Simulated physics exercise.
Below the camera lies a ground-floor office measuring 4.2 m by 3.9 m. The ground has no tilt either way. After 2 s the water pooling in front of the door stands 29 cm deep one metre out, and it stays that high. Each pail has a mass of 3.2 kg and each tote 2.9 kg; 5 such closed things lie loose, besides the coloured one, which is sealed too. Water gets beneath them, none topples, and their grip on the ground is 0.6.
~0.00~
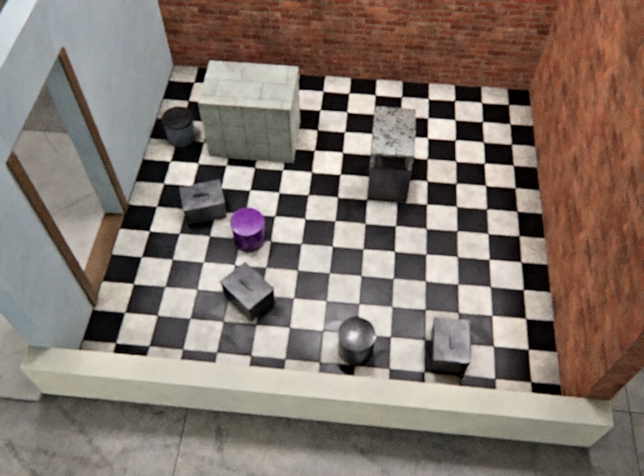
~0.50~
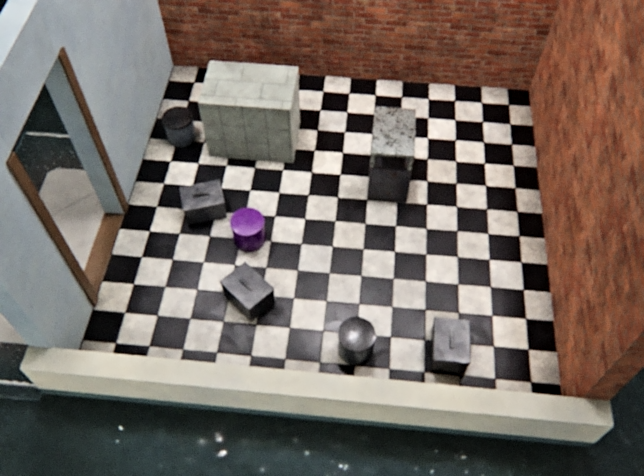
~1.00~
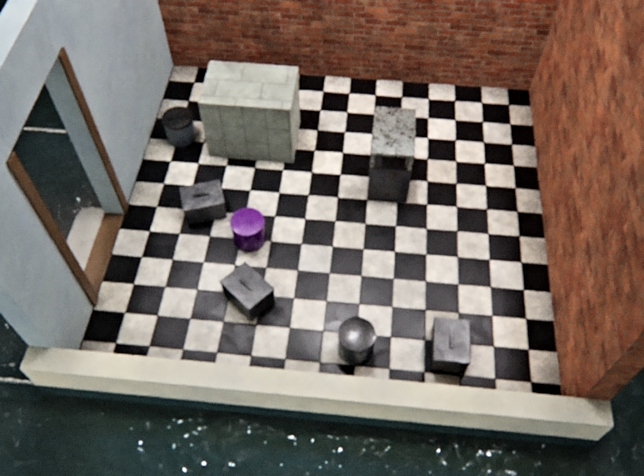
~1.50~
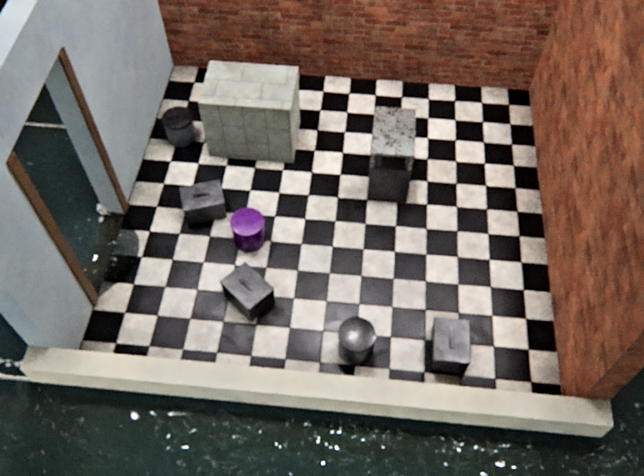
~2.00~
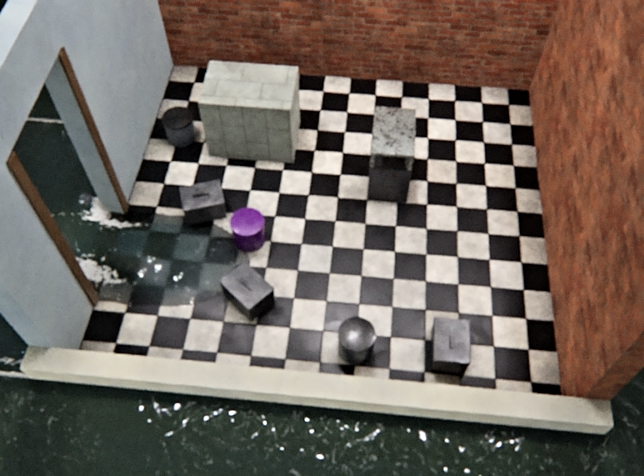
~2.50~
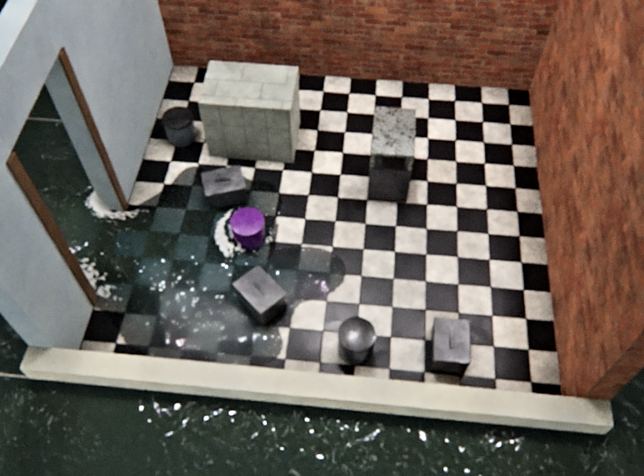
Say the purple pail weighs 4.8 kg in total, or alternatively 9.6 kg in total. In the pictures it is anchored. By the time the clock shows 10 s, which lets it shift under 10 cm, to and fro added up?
The one that works is none of the two.
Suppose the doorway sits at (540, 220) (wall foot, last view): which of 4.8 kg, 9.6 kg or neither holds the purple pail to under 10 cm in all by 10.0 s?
In that setup neither mass works.
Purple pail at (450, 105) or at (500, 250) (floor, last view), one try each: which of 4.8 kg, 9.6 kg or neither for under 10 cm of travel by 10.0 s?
Going in order: Neither weight works, neither weight works.
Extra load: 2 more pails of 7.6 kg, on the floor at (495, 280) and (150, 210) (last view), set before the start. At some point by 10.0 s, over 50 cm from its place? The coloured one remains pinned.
In that order: Past it, short of it.
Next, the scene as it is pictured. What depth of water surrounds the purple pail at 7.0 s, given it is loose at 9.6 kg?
Close to 10 cm deep.
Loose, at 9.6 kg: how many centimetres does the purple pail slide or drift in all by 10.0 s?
Total distance: Near 250 cm.
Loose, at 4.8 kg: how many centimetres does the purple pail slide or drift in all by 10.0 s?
Roughly 550 cm.
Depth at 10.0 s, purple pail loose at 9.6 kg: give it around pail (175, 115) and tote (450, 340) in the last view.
Close to 8 and 16 centimetres.
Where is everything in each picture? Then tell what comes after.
The purple pail at (247, 221), on the bottom; 0.0 m2 under water; 0 of 6 have shifted, in the first frame.
The purple pail at (247, 221), on the bottom; water covers 0.0 m2; 0 of 6 have shifted, in the second frame.
The purple pail at (247, 221) rests on the ground; 0.0 m2 under water; 0 of 6 have shifted, in the third frame.
The purple pail at (247, 221), on the bottom; 0.1 m2 under water; 0 of 6 have shifted, in the fourth frame.
The purple pail at (247, 221), on the bottom; 1.1 m2 under water; 0 of 6 have shifted, in the fifth frame.
The purple pail at (247, 221) rests on the ground; 3.0 m2 under water; 2 of 6 have shifted, in the sixth frame.
After 3.5 s the purple pail would be 148 cm from its start with 4.8 kg and 79 cm from its start with 9.6 kg; 6 cm of water round it then.
After 4.5 s the purple pail would be 260 cm from its start with 4.8 kg and 107 cm from its start with 9.6 kg; 7 cm of water round it then.
After 7.0 s the purple pail would be 243 cm from its start with 4.8 kg and 154 cm from its start with 9.6 kg; 10 cm of water round it then.
After 10.0 s the purple pail would be 169 cm from its start with 4.8 kg and 242 cm from its start with 9.6 kg; 16 cm of water round it then.
